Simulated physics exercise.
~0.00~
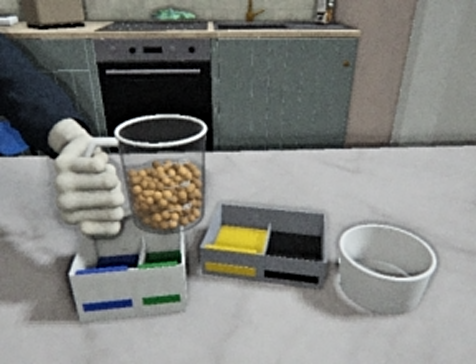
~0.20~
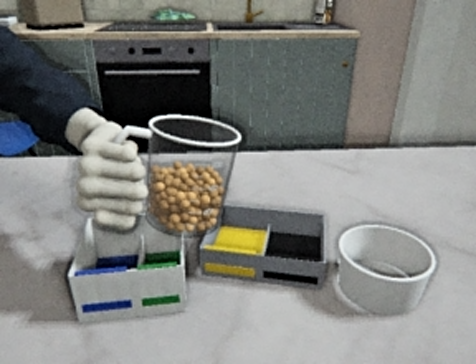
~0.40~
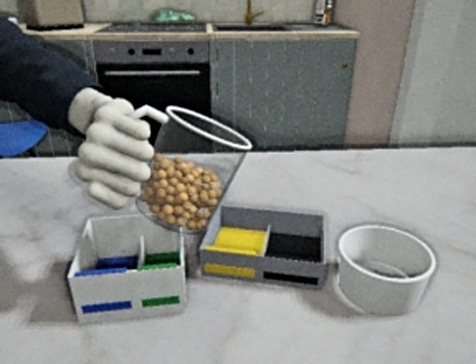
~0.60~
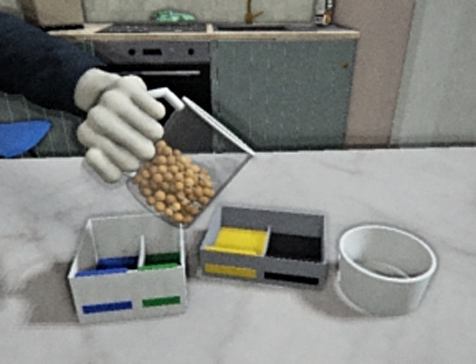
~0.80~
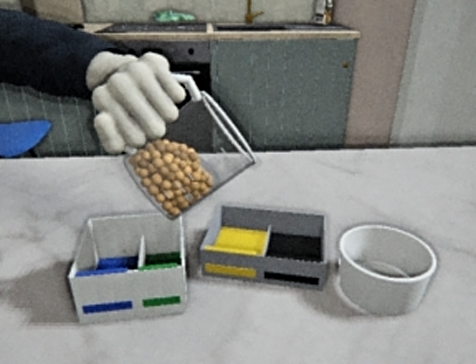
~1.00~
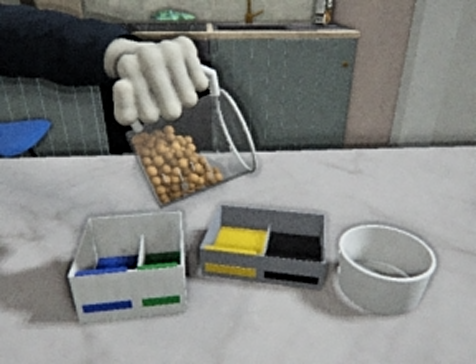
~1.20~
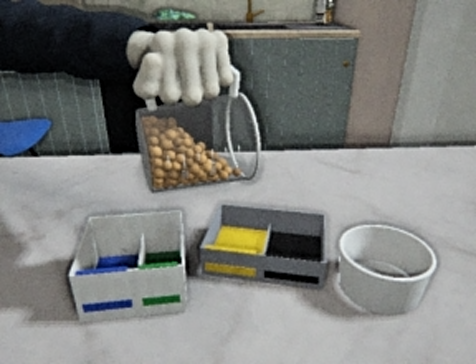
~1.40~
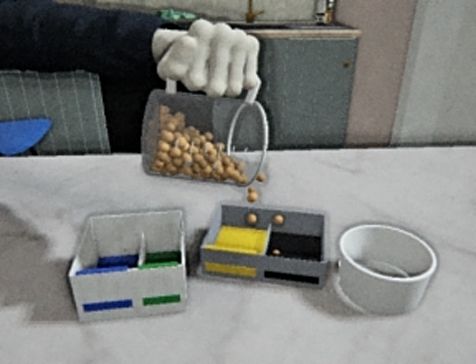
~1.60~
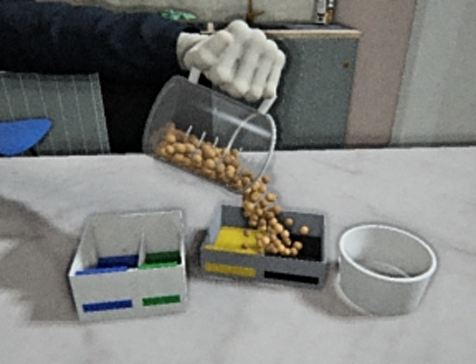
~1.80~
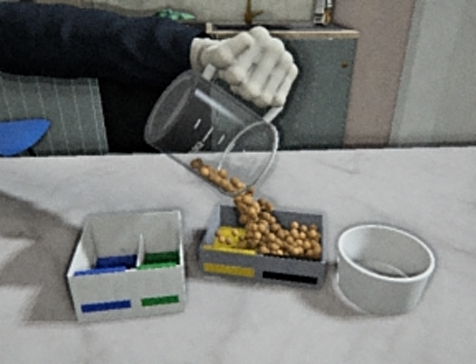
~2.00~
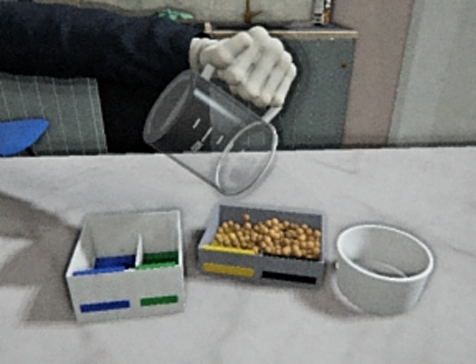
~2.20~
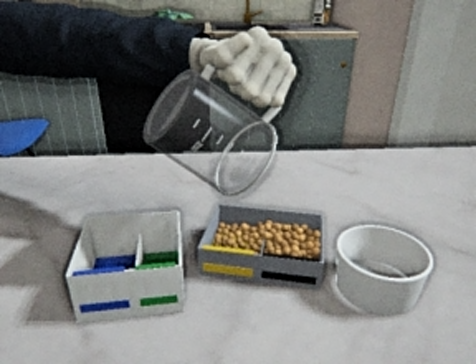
A white-gloved hand lifted a clear jug of wooden beads, tipped it to the right and poured them all into the gray tin with yellow and black sections, which ended up full while the other tin and the white dish stayed empty.
